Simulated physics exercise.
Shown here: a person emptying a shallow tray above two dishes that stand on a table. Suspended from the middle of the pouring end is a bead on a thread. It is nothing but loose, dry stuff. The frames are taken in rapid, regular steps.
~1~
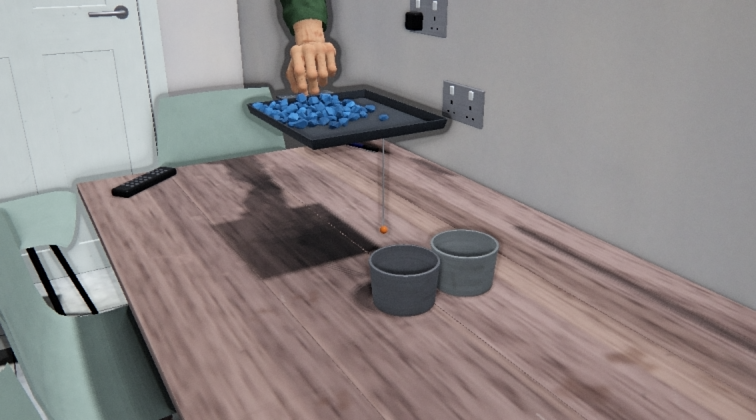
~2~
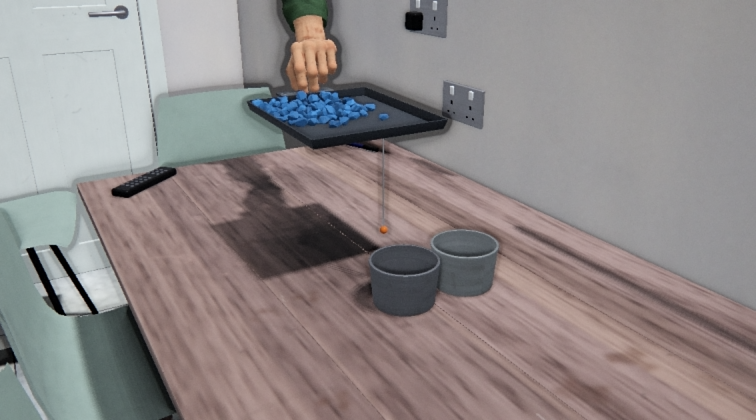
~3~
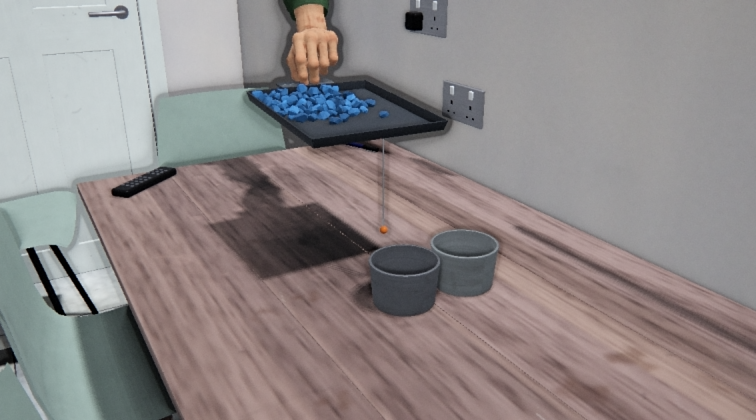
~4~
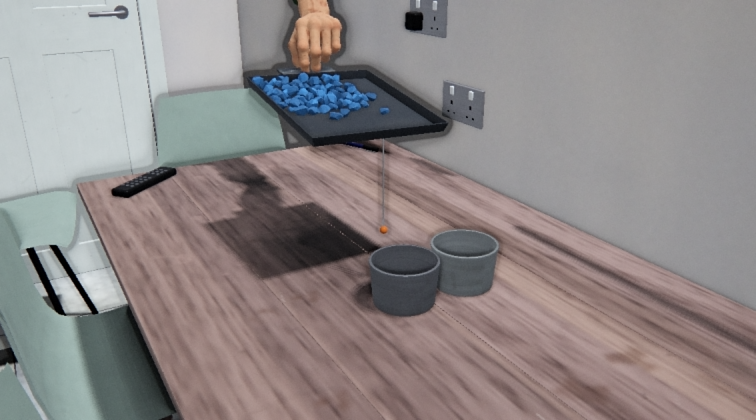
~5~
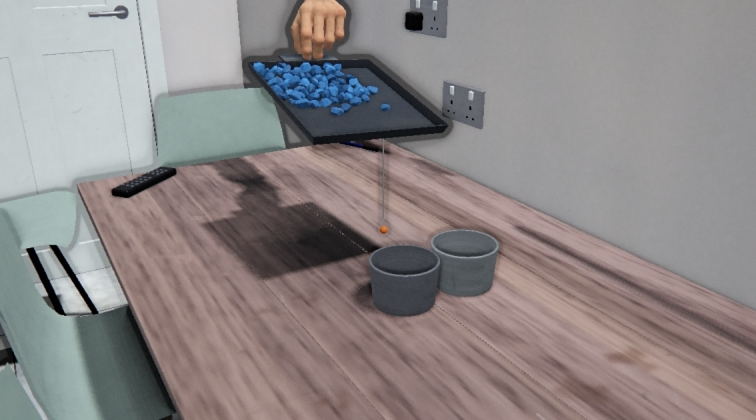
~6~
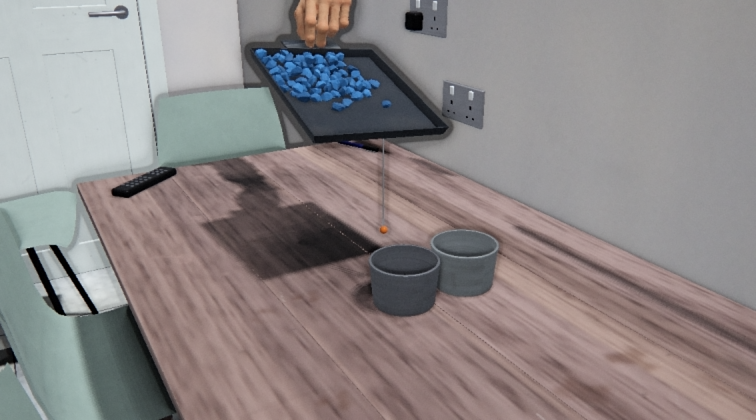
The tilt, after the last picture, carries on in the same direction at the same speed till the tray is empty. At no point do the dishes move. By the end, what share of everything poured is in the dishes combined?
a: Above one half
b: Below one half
Above one half (a).
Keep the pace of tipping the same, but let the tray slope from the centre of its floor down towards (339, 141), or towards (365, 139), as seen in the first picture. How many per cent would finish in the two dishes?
Lab note: Try one about 10 %, try two about 30 %.
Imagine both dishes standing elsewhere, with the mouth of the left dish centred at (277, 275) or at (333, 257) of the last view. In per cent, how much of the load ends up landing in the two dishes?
You'd end up with around 0 per cent and then around 10 per cent.
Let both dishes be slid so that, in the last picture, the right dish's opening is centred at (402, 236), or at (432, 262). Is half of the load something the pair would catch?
For the earlier try a smaller portion is kept, for the later one a smaller portion.
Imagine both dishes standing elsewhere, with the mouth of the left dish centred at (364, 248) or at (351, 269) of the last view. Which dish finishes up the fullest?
One: The right-side dish. Two: The right-side dish.
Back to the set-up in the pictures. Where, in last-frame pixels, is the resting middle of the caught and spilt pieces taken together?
Near (447, 282).
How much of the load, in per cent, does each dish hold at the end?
The left dish keeps near 30 in a hundred, the right dish near 40 in a hundred.
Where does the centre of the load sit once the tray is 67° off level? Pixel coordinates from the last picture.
The middle of the load sits near (405, 131).
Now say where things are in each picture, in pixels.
Corners of the pouring end (313, 139) and (444, 118), level; middle of the load (313, 110), aquarium stones; left dish (423, 291); right dish (484, 272); bead on its thread (384, 230), in the first frame.
Corners of the pouring end (313, 139) and (444, 119), level; middle of the load (313, 108), in the second frame.
Corners of the pouring end (314, 138) and (444, 120), tipped barely, lowest at the right corner; middle of the load (313, 102), in the third frame.
Corners of the pouring end (314, 136) and (445, 122), tipped a little, lowest at the right corner; middle of the load (314, 93), in the fourth frame.
Corners of the pouring end (315, 135) and (445, 124), tipped clearly, lowest at the right corner; middle of the load (315, 83), in the fifth frame.
Corners of the pouring end (316, 134) and (445, 126), tipped clearly, lowest at the right corner; middle of the load (317, 74); left dish (423, 291); right dish (484, 272), in the sixth frame.
Just after the last frame, tray tipped steeply; roughly two thirds on the tray; roughly a third in the air.
A moment on, tray tipped past a quarter turn; about a tenth on the tray; roughly a quarter in the left dish; roughly a third in the right dish; roughly a quarter outside both; about a tenth in the air.
Further on, tray tipped past a quarter turn; roughly a quarter in the left dish; roughly a third in the right dish; roughly a third outside both.
When it is over, tray tipped past a quarter turn; roughly a quarter in the left dish; roughly a third in the right dish; roughly a third outside both.
